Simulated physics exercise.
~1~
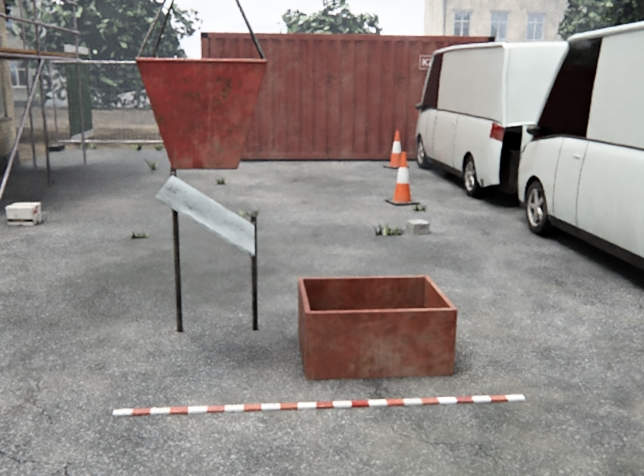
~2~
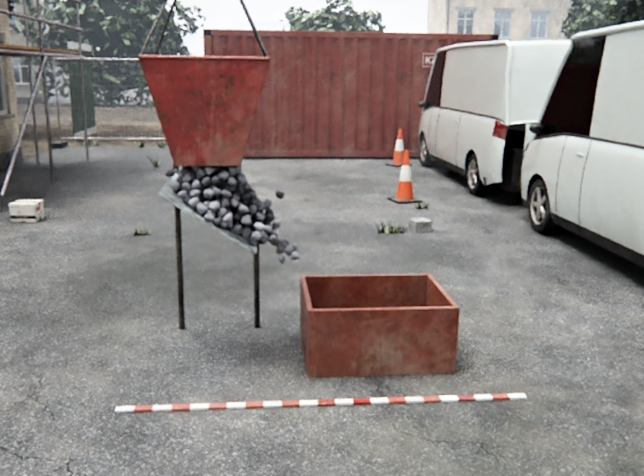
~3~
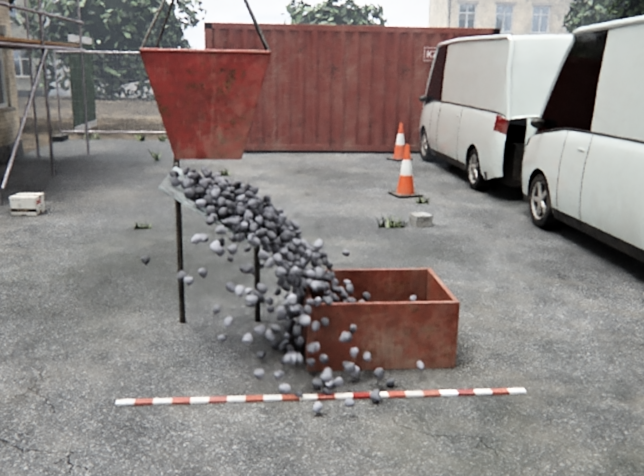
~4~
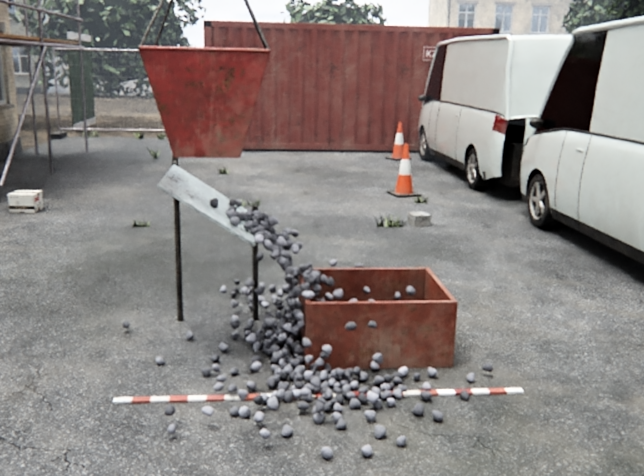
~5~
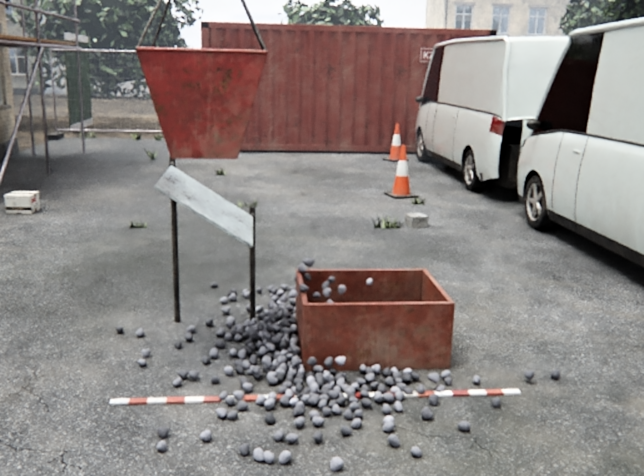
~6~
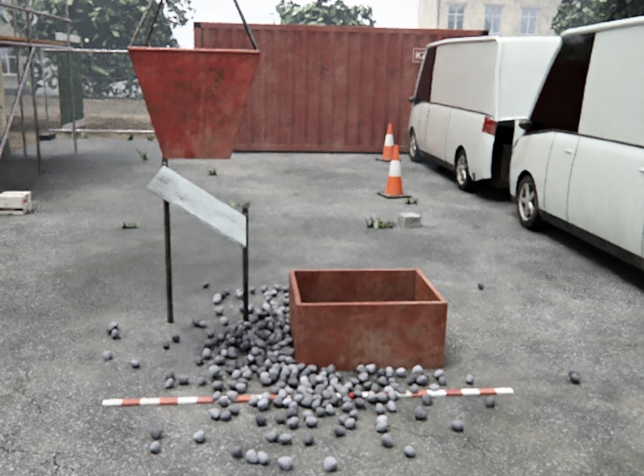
In a paved yard beside two white vans, grey stones poured from a hanging red skip onto a sloping metal sheet, slid down to the right and tumbled around and into a rusty red bin, leaving many heaped on the ground beside and before it.
